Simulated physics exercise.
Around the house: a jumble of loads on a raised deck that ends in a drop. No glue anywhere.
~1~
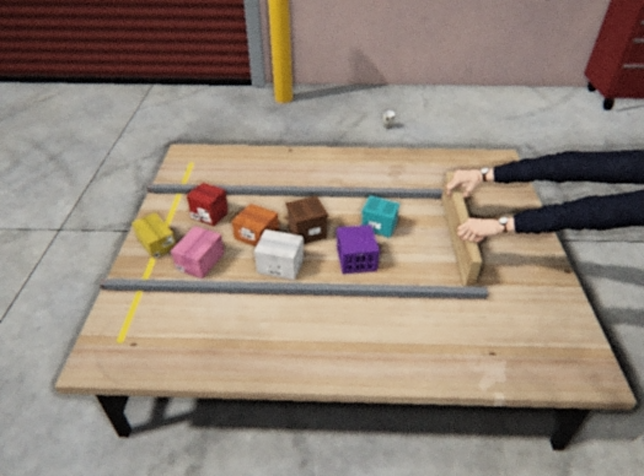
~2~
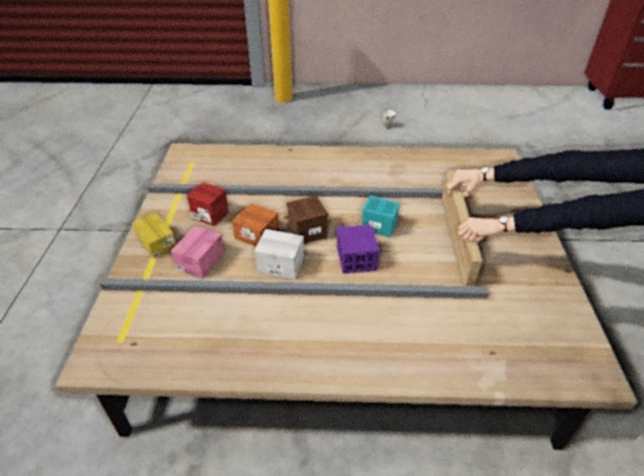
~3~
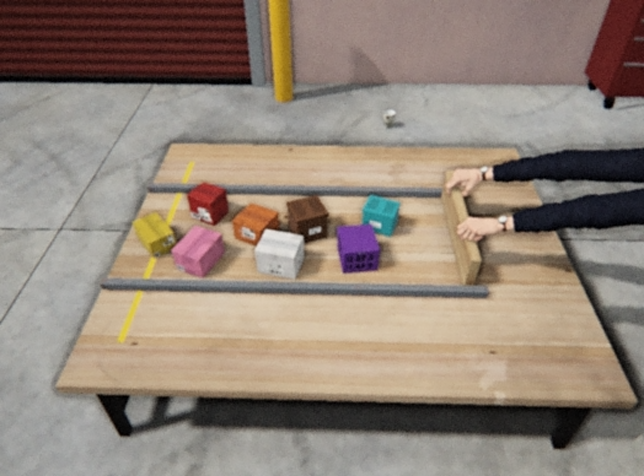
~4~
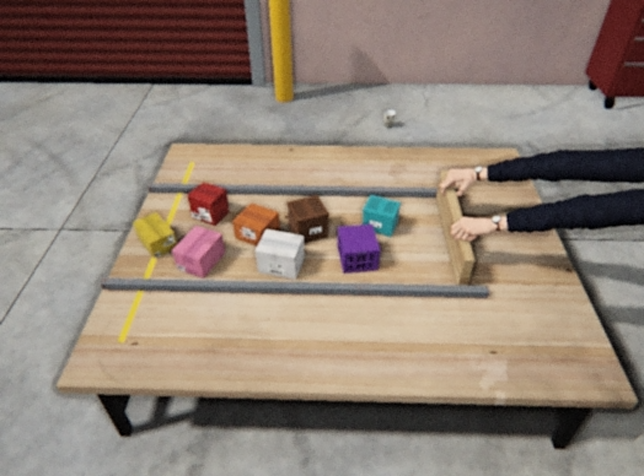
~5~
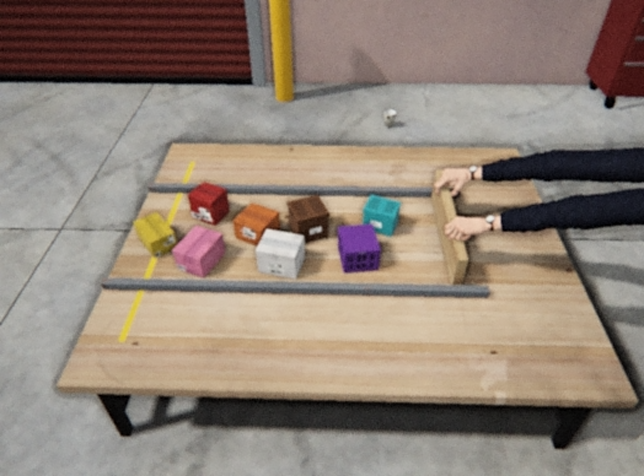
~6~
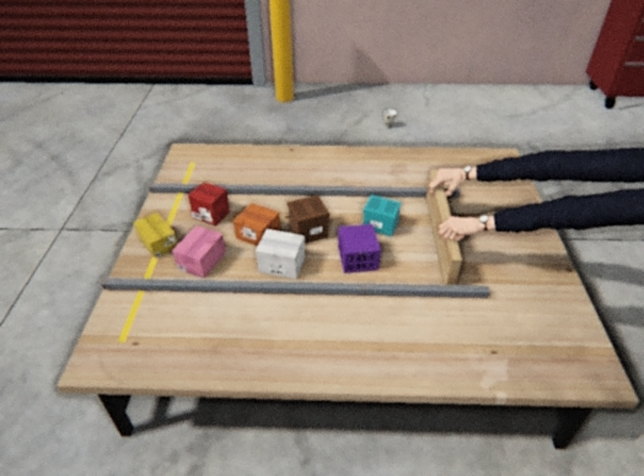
The video shows two hands holding a wooden plank upright on a table between two gray rails, with eight colorful boxes to its left near a yellow line. The hands slide the plank slightly left while the boxes stay still.
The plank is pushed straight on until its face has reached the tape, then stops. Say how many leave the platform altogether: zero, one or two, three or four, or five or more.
Here the number that fall off is five or more.
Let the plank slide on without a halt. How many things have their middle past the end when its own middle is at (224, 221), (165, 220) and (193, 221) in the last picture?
In that order 1, 5 and 3.
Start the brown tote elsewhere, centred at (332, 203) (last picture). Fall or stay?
Then it remains up.
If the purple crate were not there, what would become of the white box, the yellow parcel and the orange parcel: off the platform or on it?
The white box stays on; the yellow parcel falls; the orange parcel falls.
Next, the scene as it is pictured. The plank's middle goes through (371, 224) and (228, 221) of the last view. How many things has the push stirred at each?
At the one place 2, at the other 8.
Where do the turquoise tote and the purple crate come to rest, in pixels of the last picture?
About (149, 216), and the other about (136, 243).
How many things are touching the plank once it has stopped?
It touches 3.
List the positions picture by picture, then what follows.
Yellow parcel (155, 236); red parcel (208, 204); pink box (199, 252); plank (459, 227); tape (163, 235), in the first picture.
Red parcel (208, 204); white box (280, 255), in the second picture.
Pink box (199, 252); plank (459, 226), in the third picture.
Yellow parcel (156, 235); turquoise tote (381, 216), in the fourth picture.
Red parcel (209, 204); orange parcel (257, 225), in the fifth picture.
Yellow parcel (156, 235); red parcel (210, 204); pink box (200, 252); plank (442, 225); tape (164, 235), in the sixth picture.
A little later, none off yet; yellow parcel at rest near (156, 235); red parcel at rest near (210, 204); pink box at rest near (200, 252).
Next, none off yet; yellow parcel shifted a little near (136, 233); red parcel shifted a little near (197, 199); pink box shifted about its own width near (160, 252).
When it is over, the number that fall off is five or more; down, brown tote, white box, orange parcel, pink box and yellow parcel.
